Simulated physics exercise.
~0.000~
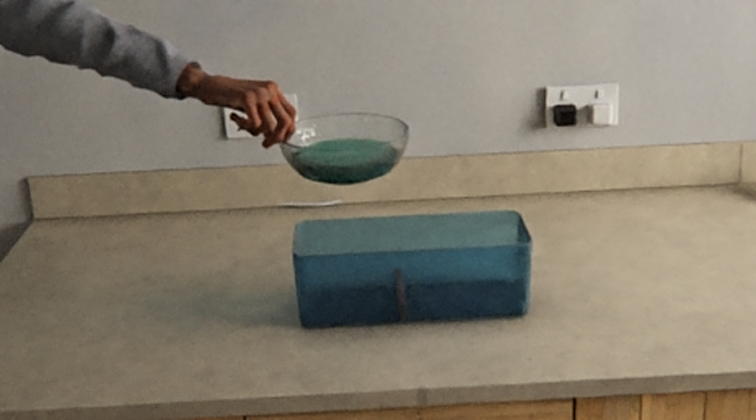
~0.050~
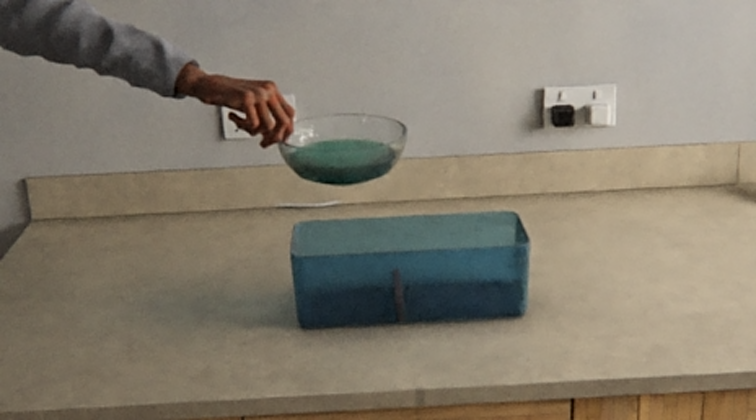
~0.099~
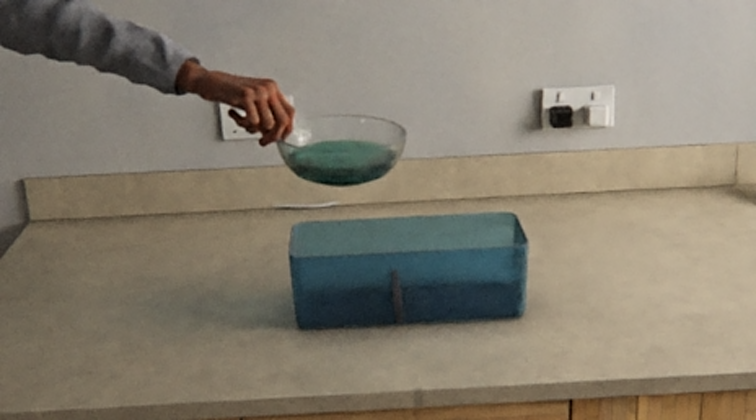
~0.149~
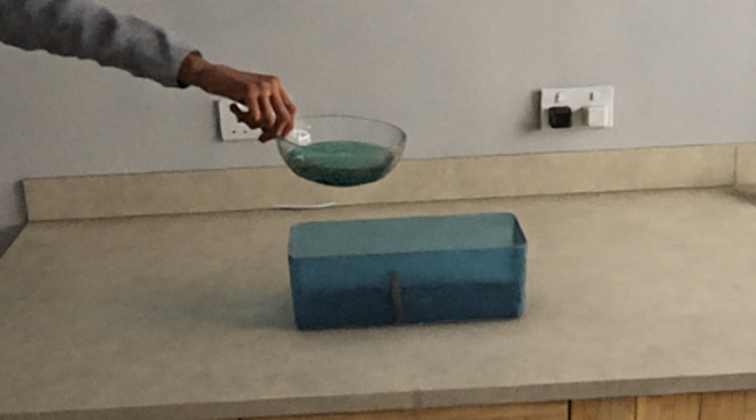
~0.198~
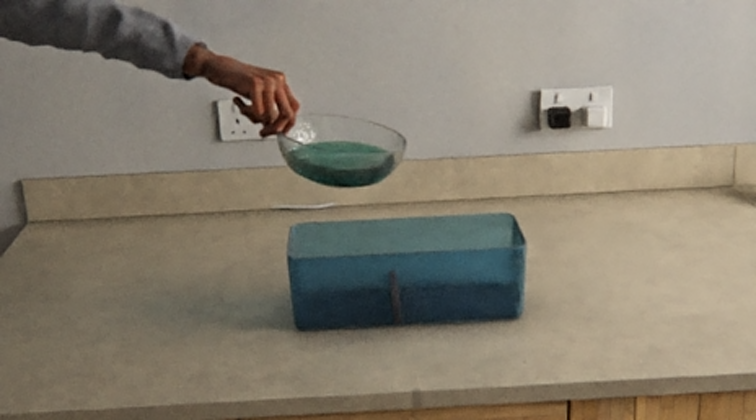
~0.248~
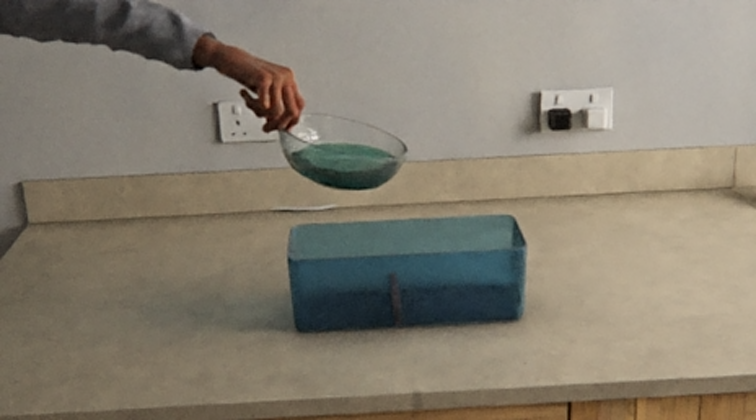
On a kitchen worktop, a hand held a clear bowl of green liquid above an oblong blue basin, keeping it level at first, then slowly leaned it slightly to the right.
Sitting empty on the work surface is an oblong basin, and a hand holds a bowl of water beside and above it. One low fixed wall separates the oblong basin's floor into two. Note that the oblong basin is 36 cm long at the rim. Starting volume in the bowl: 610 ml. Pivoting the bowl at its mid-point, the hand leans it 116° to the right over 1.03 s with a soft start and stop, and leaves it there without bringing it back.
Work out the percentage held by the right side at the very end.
I would put it at 75 per cent.
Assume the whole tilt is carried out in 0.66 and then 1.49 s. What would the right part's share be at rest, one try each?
First 70, then 85 per cent.
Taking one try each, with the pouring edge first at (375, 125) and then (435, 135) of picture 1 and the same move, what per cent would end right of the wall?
In turn about 55 and 85 per cent.
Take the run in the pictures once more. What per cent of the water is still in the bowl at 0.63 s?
About 24 per cent.
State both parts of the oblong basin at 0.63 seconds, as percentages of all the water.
Around 0 percent on the left and 38 on the right.
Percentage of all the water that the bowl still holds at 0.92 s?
0 per cent or thereabouts.
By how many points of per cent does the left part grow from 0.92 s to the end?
Some 1 per cent.
Then, 0.63 s in, the tilt is 78° and 24 per cent is still to pour, 0 is left of the wall and 38 right of it.
Then, 0.92 s in, the tilt is 112° and 0 per cent is still to pour, 23 is left of the wall and 76 right of it.
Then, 1.21 s in, the tilt is 116° and 0 per cent is still to pour, 24 is left of the wall and 75 right of it.
Then, 1.53 s in, the tilt is 116° and 0 per cent is still to pour, 24 is left of the wall and 75 right of it.
Finally, 24 per cent lies left of the wall, 75 right of it and 1 outside.
